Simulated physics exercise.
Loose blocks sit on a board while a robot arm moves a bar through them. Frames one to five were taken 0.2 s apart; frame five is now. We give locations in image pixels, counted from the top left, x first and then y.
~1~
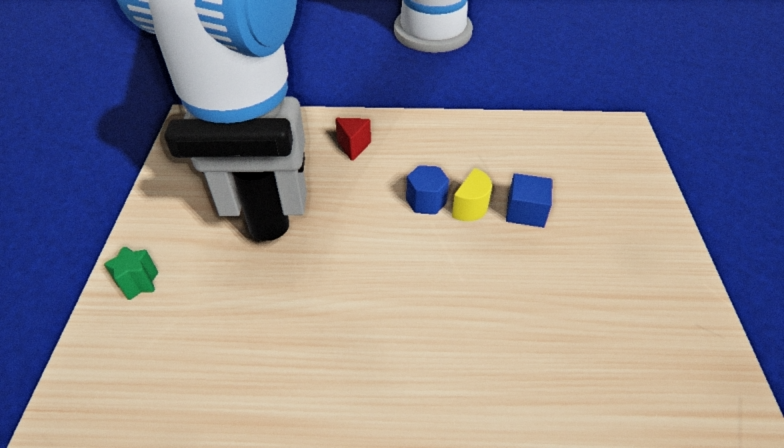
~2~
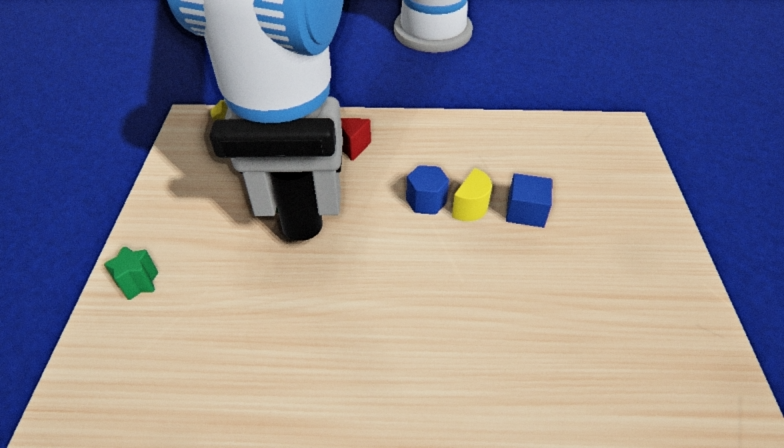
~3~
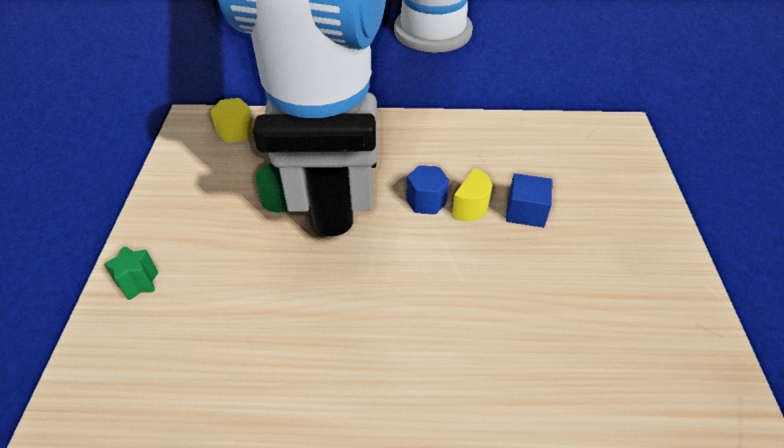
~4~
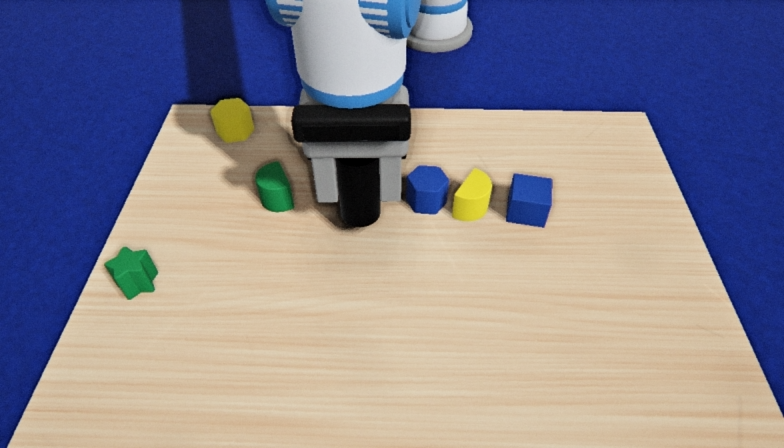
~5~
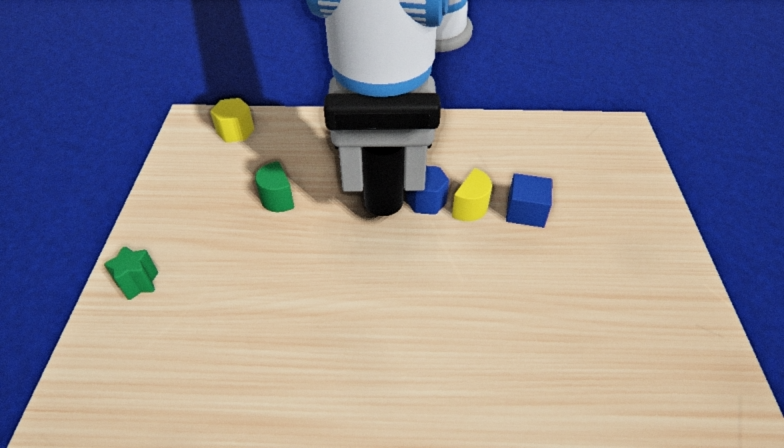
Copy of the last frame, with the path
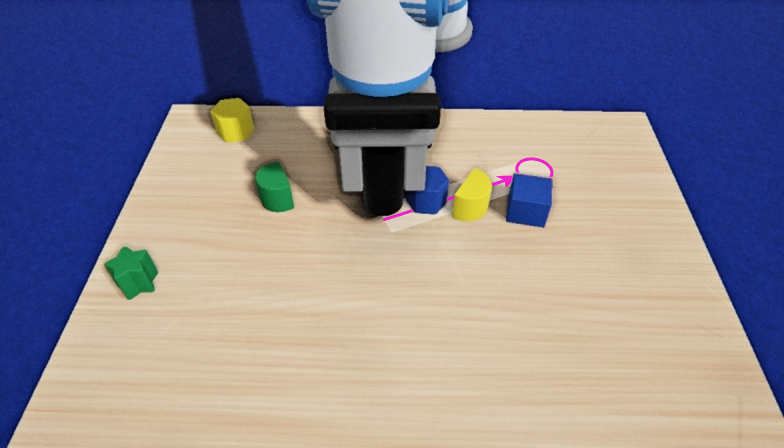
A robot arm moved its black bar steadily to the right across a wooden board, uncovering a yellow block and a green one, and came up beside the blue six-sided block, while the blocks stayed still.
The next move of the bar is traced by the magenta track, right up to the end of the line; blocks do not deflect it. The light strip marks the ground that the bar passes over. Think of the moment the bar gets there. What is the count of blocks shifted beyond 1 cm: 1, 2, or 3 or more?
Going by the path, two blocks will move.
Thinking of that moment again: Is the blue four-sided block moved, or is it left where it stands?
That block stays in place.
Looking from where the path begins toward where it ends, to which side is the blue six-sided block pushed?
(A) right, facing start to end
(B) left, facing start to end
B: Left, facing start to end.
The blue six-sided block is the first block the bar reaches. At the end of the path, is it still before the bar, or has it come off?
It lies beside or behind the bar.
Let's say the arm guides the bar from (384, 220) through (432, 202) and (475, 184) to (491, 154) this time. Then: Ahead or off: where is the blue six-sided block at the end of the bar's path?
The bar still has it in front.
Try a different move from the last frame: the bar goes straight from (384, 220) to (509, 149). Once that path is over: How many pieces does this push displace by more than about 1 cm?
Only one block.
The line goes in a line from (384, 220) to (534, 171).
On the path given first. One third of the way, bar (440, 185); blue six-sided block (463, 159), turned 25° anticlockwise.
Two thirds of the way, bar (491, 169); blue six-sided block (492, 139), turned 65° anticlockwise; yellow D-shaped block (495, 188), turned 30° clockwise.
At the end, bar (539, 153); blue six-sided block (496, 134), turned 90° anticlockwise; yellow D-shaped block (495, 188), turned 30° clockwise; blue four-sided block unmoved.
